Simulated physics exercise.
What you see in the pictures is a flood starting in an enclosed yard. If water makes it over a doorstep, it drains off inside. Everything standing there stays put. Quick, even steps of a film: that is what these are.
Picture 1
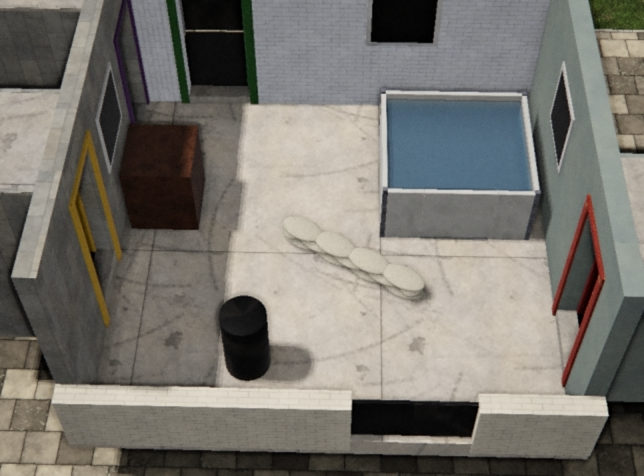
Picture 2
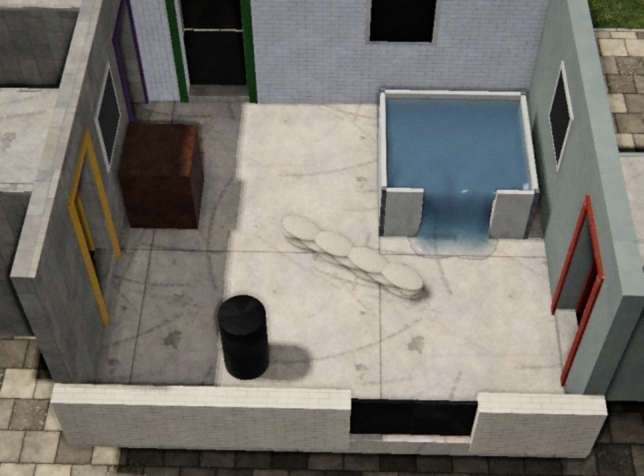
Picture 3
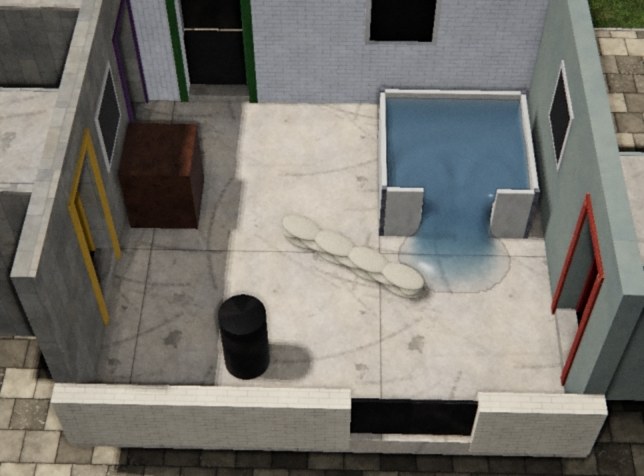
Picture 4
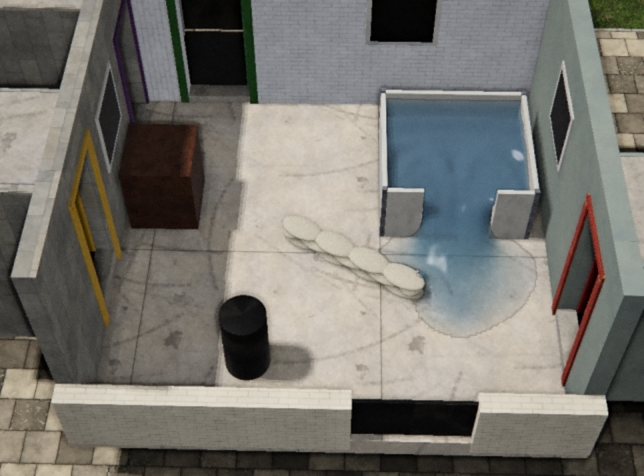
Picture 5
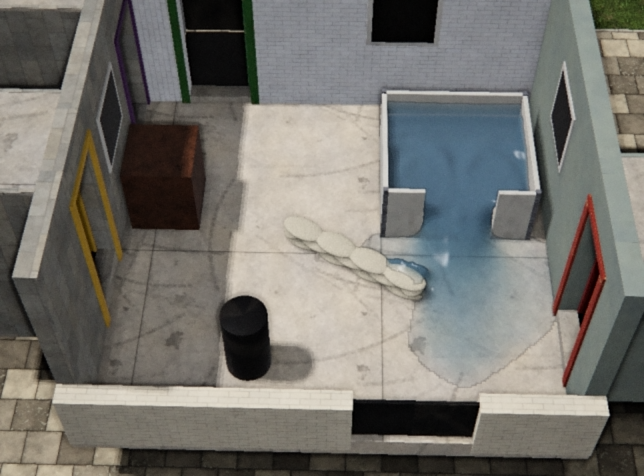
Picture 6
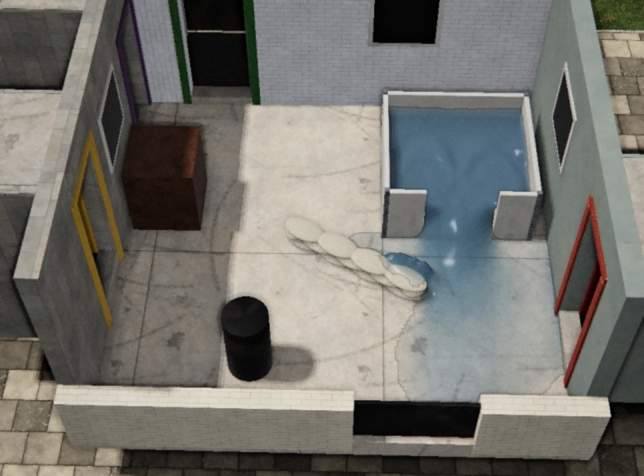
In a walled yard, water pours from a tank's front gap and spreads across the floor.
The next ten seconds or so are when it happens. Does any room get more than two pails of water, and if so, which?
Door by door: The yellow door does not; the green door does not; the purple door does; the red door does.
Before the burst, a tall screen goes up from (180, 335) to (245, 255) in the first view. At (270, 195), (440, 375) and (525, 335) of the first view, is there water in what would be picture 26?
Taking the points in turn, they are inundated, inundated and inundated.
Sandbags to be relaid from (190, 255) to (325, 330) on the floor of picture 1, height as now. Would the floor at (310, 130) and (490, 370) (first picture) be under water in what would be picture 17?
In turn: Spared, submerged.
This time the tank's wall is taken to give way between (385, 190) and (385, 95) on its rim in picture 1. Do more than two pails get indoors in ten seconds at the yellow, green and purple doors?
Going door by door: The yellow door stays safe, the green door gets too much, and the purple door gets too much.
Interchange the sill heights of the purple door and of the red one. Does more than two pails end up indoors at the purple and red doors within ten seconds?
Purple door: Below the mark; red door: Above the mark.
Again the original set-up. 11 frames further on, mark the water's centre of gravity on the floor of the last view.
I'd say near (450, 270).
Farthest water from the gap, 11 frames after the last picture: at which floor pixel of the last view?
Around (124, 417).
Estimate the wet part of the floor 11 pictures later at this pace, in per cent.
Around 50 percent, give or take.
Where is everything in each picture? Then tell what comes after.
In the first picture, still water in the tank at (457, 145).
In the second picture, the front is at (417, 246), out from the gap at (455, 221).
In the third picture, water pours out at (455, 221) and has run to (442, 287).
In the fourth picture, water pours out at (455, 223) and has run to (455, 332).
In the fifth picture, water pours out at (457, 222) and has run to (459, 379).
In the sixth picture, the front is at a hidden place, out from the gap at (458, 223).
A moment on, water covers 35 % of the floor; the yellow door not reached, the green door not reached, the purple door not reached, the red door under two buckets in.
Next, water covers 50 % of the floor; the yellow door not reached, the green door not reached, the purple door not reached, the red door over two buckets in.
Then, water covers 70 % of the floor; the yellow door wet at the sill, nothing in, the green door wet at the sill, nothing in, the purple door not reached, the red door far over two buckets in.
Later, water covers 90 % of the floor; the yellow door wet at the sill, nothing in, the green door wet at the sill, nothing in, the purple door under two buckets in, the red door far over two buckets in.
In the end, water covers 95 % of the floor; the yellow door wet at the sill, nothing in, the green door under two buckets in, the purple door over two buckets in, the red door far over two buckets in.
